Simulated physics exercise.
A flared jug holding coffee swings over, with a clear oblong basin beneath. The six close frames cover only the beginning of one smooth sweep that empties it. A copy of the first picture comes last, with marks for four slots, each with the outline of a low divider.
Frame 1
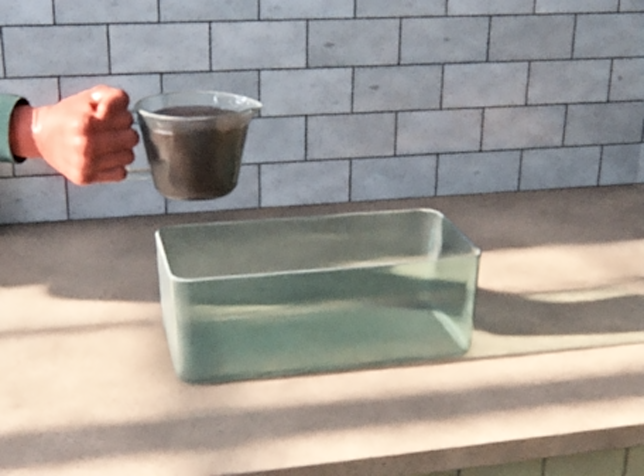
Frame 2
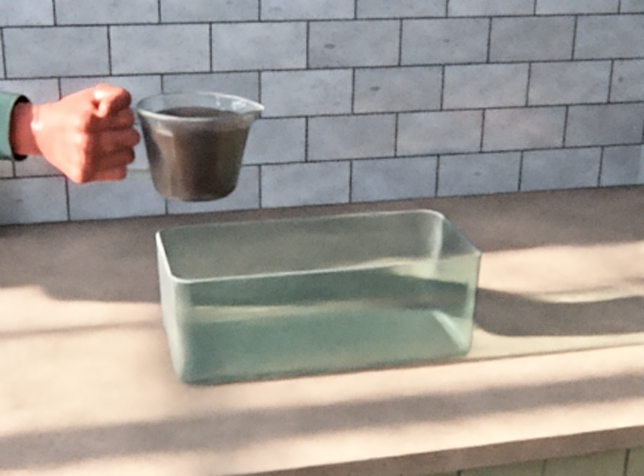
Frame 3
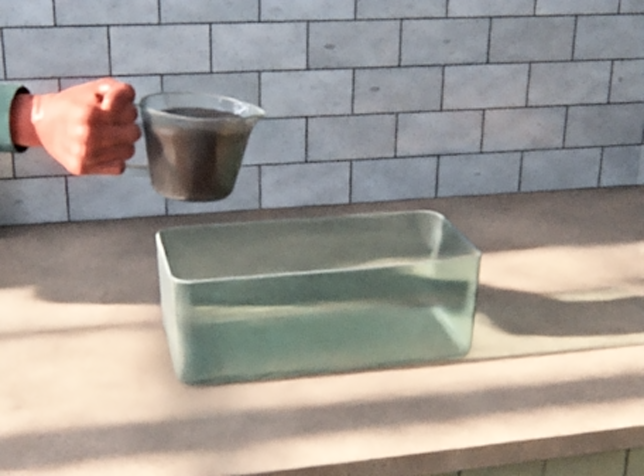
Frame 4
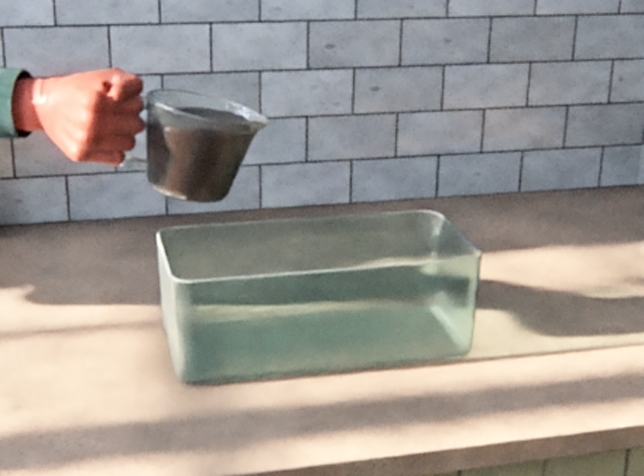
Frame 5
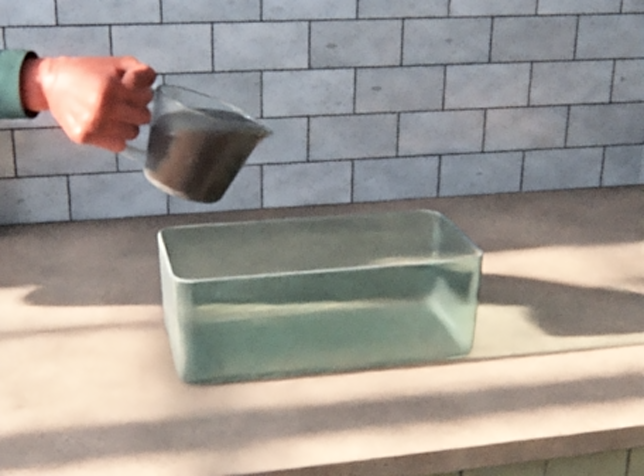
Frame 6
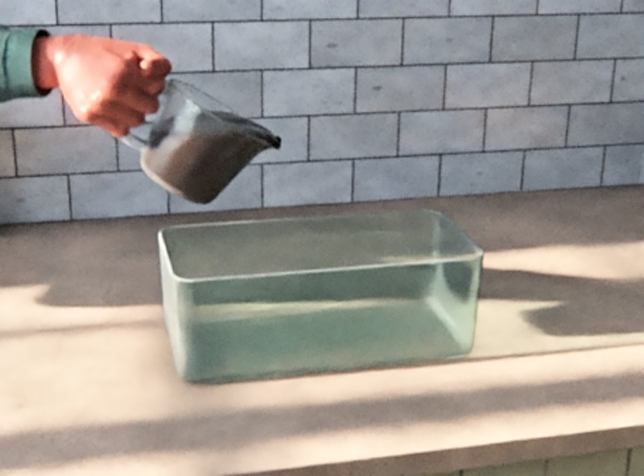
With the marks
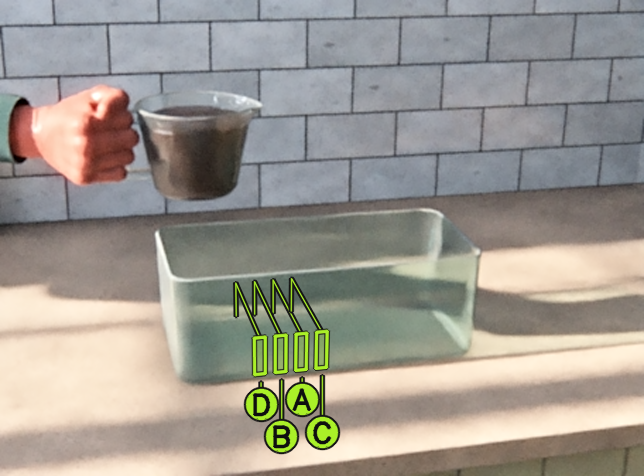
Hand tilting a flared glass jug of dark coffee rightward above a clear oblong basin, the coffee reaching the jug's lip.
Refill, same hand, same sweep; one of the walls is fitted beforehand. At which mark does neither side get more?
I would pick place C.
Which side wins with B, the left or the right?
The right side.
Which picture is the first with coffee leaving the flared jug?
Picture 6.
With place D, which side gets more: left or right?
The right one.
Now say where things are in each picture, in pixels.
Upright, lip at (260, 105); basin from (175, 381) to (469, 351); nothing has left yet, in the first frame.
Upright, lip at (262, 107); nothing has left yet, in the second frame.
Tipped about 6°, lip at (264, 113); nothing has left yet, in the third frame.
Tipped about 13°, lip at (268, 121); nothing has left yet, in the fourth frame.
Tipped about 22°, lip at (272, 132); nothing has left yet, in the fifth frame.
Tipped about 33°, lip at (274, 145); coffee is over the lip, down to (274, 145), in the sixth frame.
On the marked copy, A at (302, 378); B at (281, 380); C at (322, 375); D at (261, 382).
If A is chosen, about 17 % ends left of the wall and 83 % right of it.
If B is chosen, about 5 % ends left of the wall and 95 % right of it.
If C is chosen, about 52 % ends left of the wall and 47 % right of it.
If D is chosen, about 3 % ends left of the wall and 97 % right of it.
